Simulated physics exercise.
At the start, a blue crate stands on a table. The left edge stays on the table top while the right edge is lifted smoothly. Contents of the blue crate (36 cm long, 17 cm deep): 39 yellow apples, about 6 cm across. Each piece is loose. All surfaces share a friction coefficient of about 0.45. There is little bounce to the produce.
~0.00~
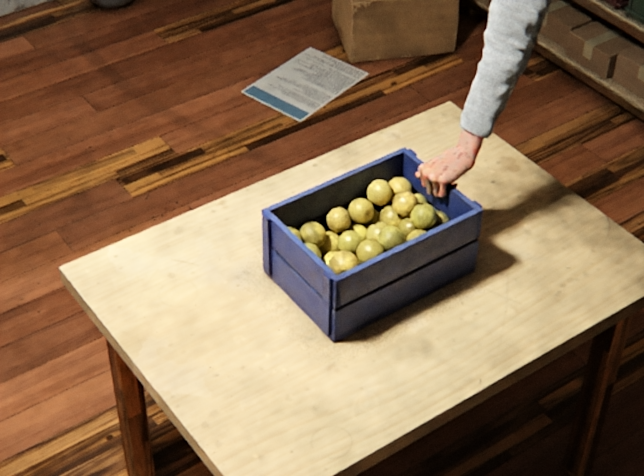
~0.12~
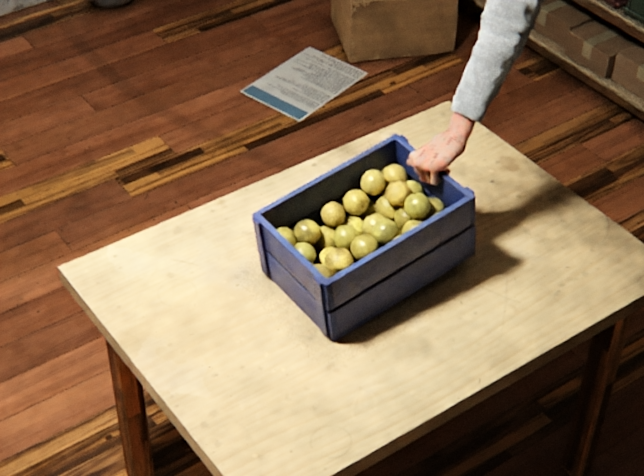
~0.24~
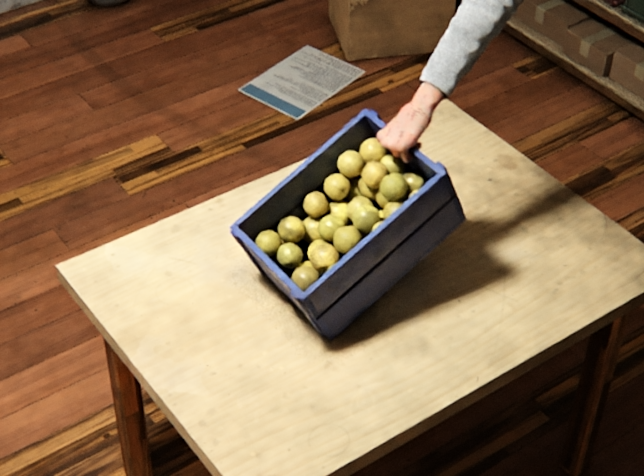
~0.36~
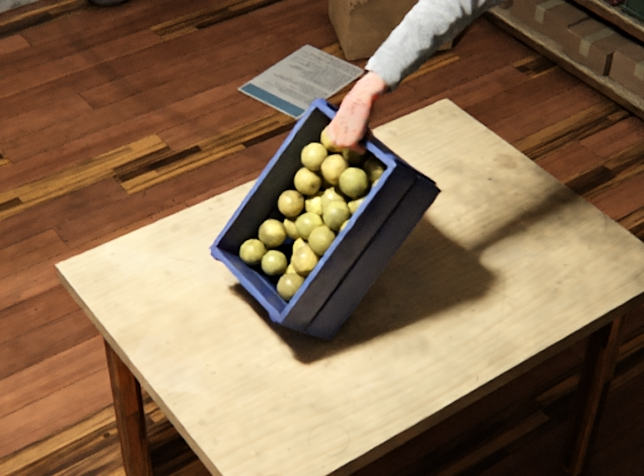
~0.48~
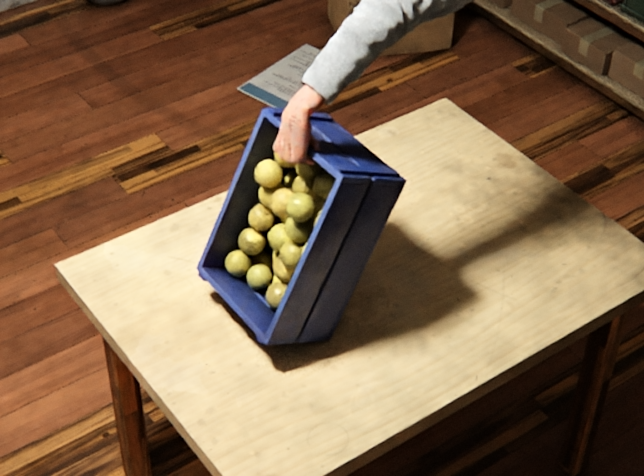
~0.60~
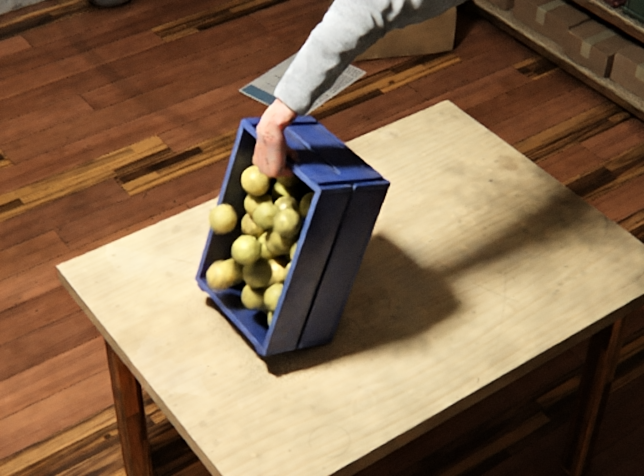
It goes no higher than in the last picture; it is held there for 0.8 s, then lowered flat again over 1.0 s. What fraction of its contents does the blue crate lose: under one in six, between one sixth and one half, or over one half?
My guess is it will lose one sixth to one half of its load.
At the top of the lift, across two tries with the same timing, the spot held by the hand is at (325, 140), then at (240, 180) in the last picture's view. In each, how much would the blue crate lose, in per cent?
Loss for the blue crate - 0 percent, then 50 percent.
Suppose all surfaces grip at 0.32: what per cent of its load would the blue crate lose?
Blue crate 30 per cent.
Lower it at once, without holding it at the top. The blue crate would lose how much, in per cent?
Blue crate: 30%.
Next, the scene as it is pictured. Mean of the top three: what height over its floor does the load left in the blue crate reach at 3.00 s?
16 cm or thereabouts.
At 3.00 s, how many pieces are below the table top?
Roughly 8.
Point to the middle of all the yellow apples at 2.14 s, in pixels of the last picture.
Centre: Around (304, 271) px.
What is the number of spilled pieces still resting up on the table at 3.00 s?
I'd guess near 4.
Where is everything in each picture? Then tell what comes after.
In the first picture (each is followed by its nearest rim corner in this view), blue crate, (339, 277); 0° from level; none out.
The second picture shows blue crate, (329, 281); 7° from level.
The third picture shows blue crate, (306, 294); 25° from level.
The fourth picture shows blue crate, (282, 316); 45° from level.
The fifth picture shows blue crate, (267, 338); 63° from level.
The sixth picture shows blue crate, (264, 349); 70° from level; 1 out, the lowest apple at (247, 251).
After 0.98 s, tilt 70°; blue crate 27 in, 12 out.
After 1.46 s, tilt 69°; blue crate 26 in, 13 out.
After 2.14 s, tilt 12°; blue crate 26 in, 13 out.
When it is over (at 3.00 s), blue crate 26 in, 13 out. Asked share, 13 of 39, 33 per cent.
